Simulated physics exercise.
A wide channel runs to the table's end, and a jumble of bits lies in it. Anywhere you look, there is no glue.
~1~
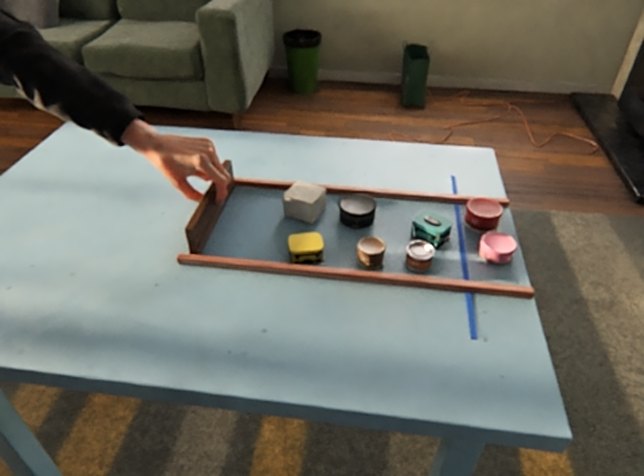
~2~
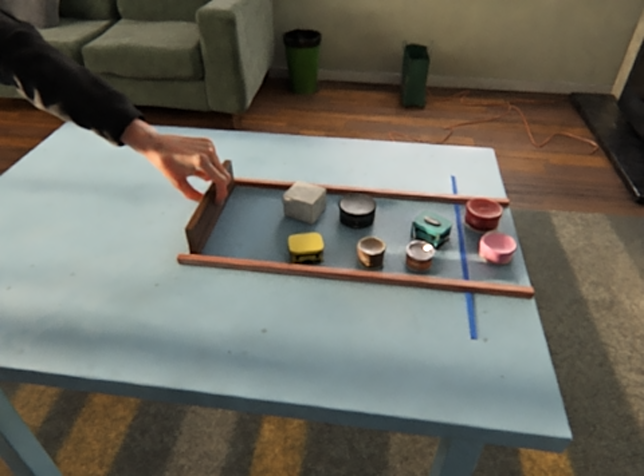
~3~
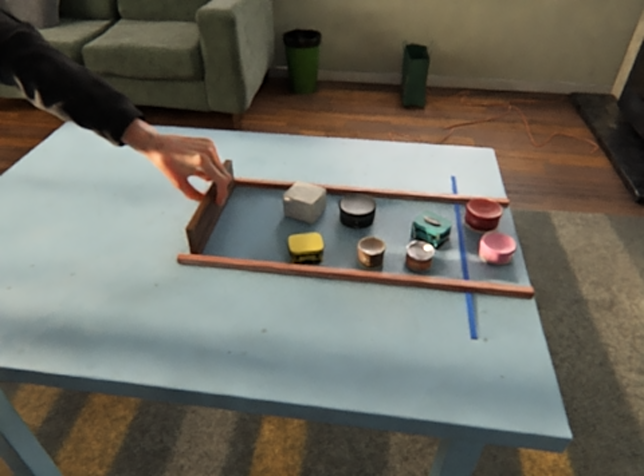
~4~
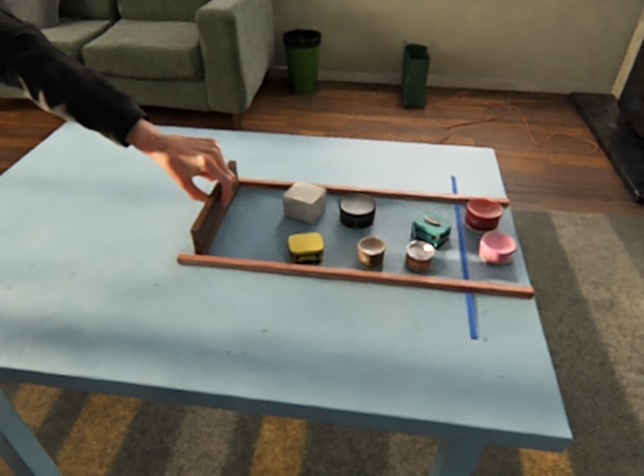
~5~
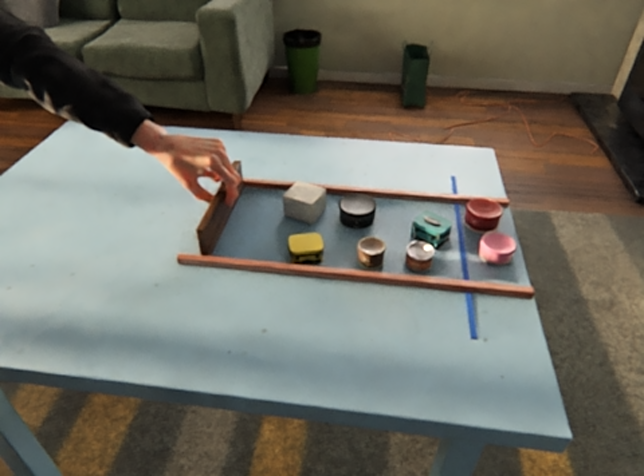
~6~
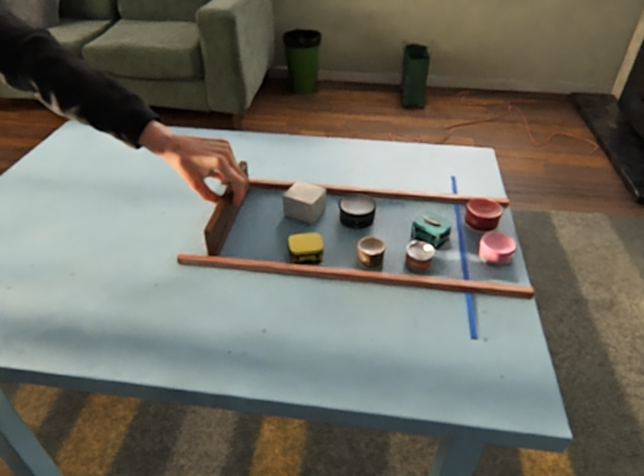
Wooden board held by a hand sliding slightly right along a railed channel on a blue table, small objects ahead staying still.
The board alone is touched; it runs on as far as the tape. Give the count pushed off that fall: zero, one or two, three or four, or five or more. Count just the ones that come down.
Missing: Below three, above nil.
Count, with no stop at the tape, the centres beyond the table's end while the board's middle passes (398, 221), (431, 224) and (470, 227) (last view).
0, 1, 3.
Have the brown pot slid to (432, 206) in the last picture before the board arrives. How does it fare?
Placed like that, the brown pot is fine.
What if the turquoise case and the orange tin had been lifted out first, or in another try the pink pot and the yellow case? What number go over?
The count is 1 in the first case and 1 in the second.
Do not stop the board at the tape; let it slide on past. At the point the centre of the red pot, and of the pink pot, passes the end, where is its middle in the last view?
First one: Around (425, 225). Other one: Around (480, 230).
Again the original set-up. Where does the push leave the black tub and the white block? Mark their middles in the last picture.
The black tub ends at (513, 218) and the white block at (478, 213).
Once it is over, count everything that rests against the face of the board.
The figure is 3.
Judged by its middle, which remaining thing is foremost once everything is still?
That would be the black tub.
Early on, none off yet; pink pot at rest near (497, 249); red pot at rest near (483, 215); turquoise case at rest near (431, 230).
Finally, the number that fall off is one or two; lost, orange tin and red pot.
